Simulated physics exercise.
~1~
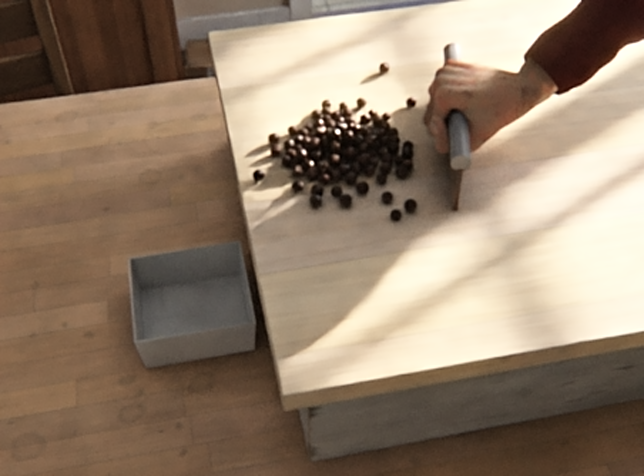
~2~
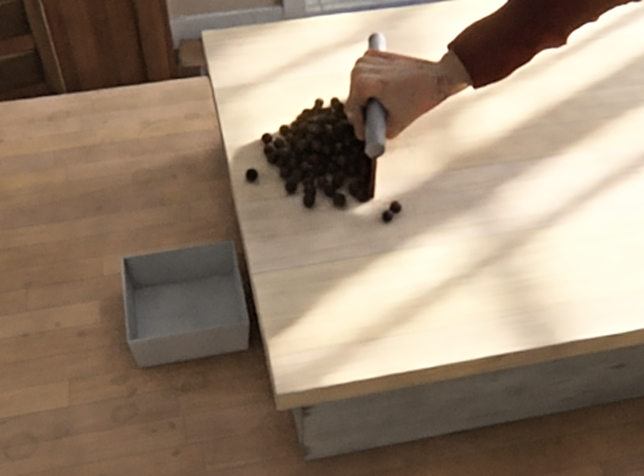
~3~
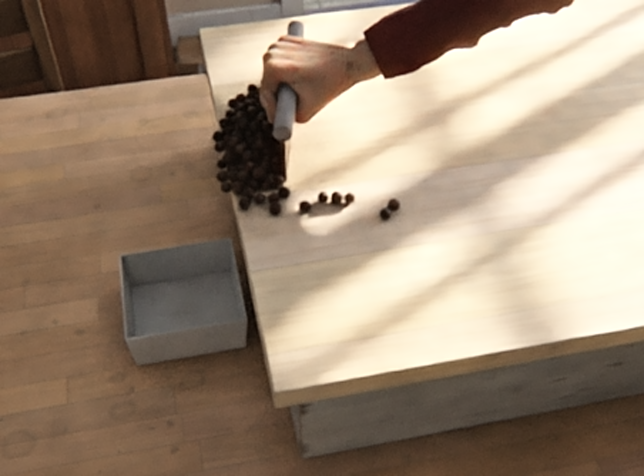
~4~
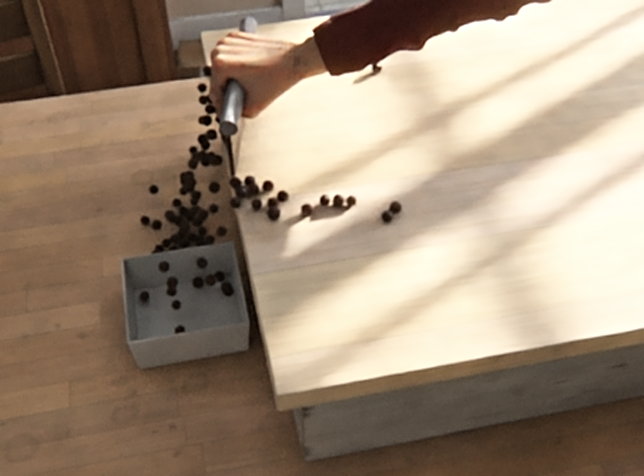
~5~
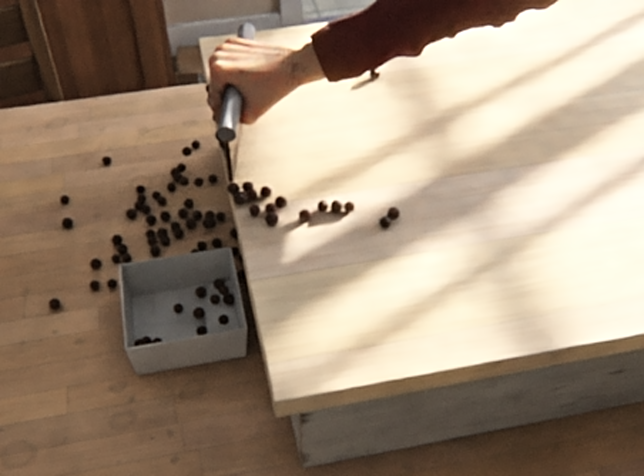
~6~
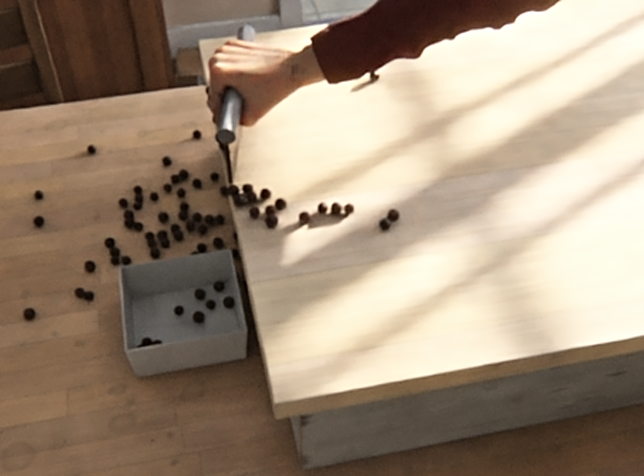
A hand scrapes dark balls left off a board, most missing the tin below.
